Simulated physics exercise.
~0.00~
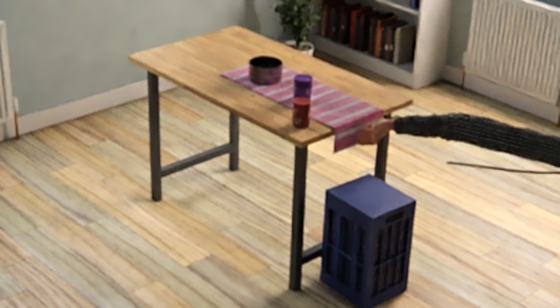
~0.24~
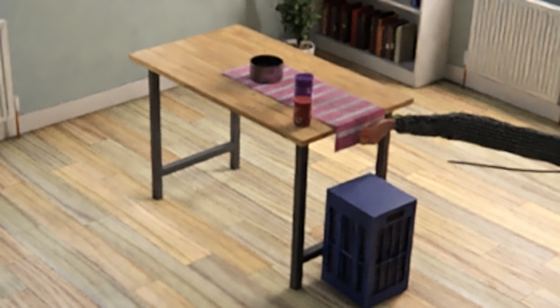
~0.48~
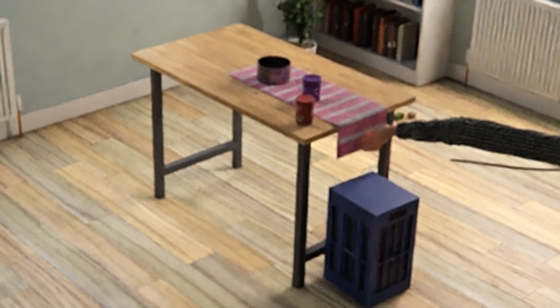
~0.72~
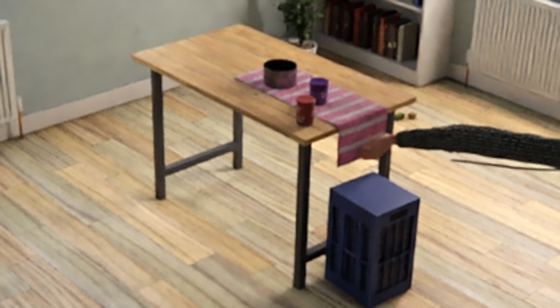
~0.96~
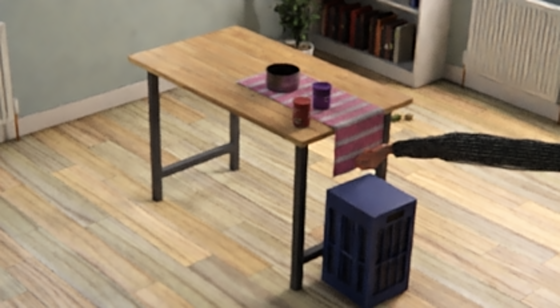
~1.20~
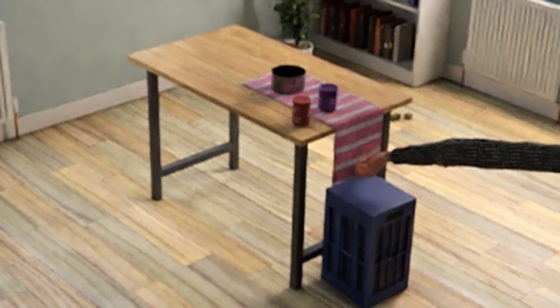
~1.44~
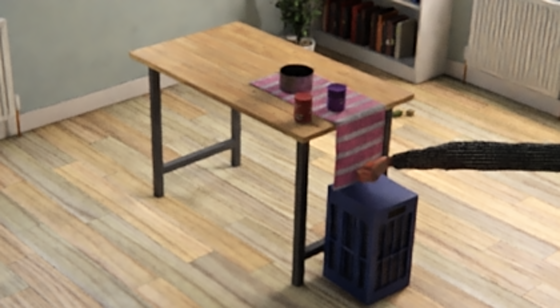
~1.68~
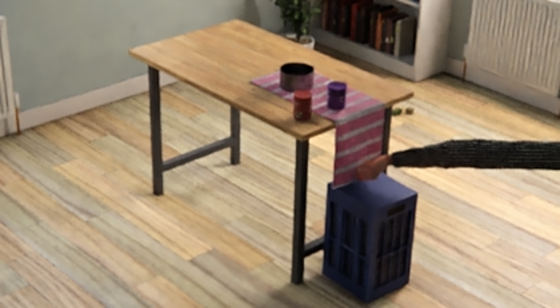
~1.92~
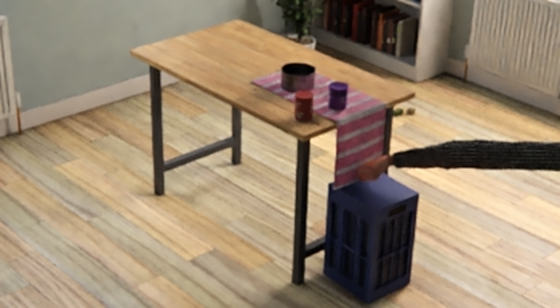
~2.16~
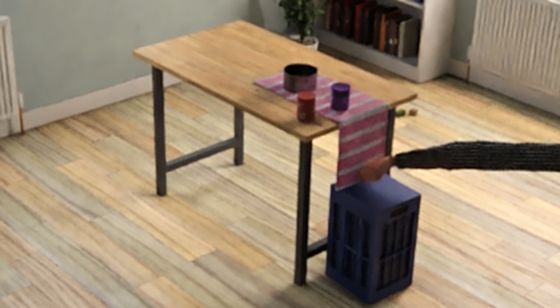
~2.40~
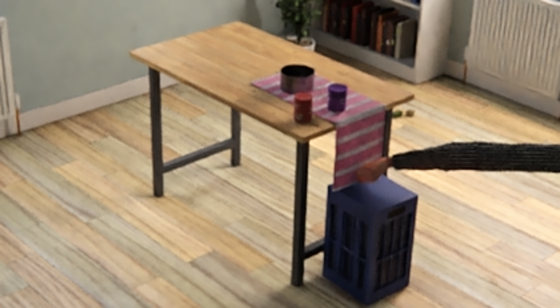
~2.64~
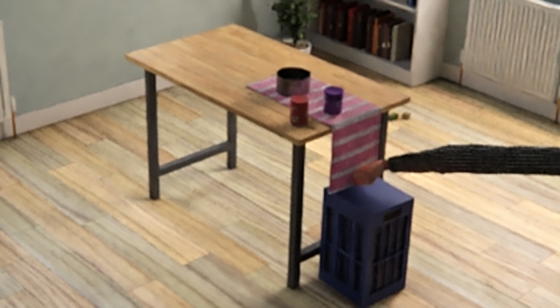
A pink striped hand towel lies across the right end of a wooden desk, seen from slightly above in a room with pale floorboards, a bookshelf and a radiator. On the desk are a dark pot, a purple tin and a red tin, and a blue crate stands on the floor below the towel's hanging end. A hand reaching in from the right draws the hem downward. The pot and purple tin ride along toward the right edge while the red tin stays put. The hem reaches the crate's top and the pulling stops, with both tins and the pot still on the desk.
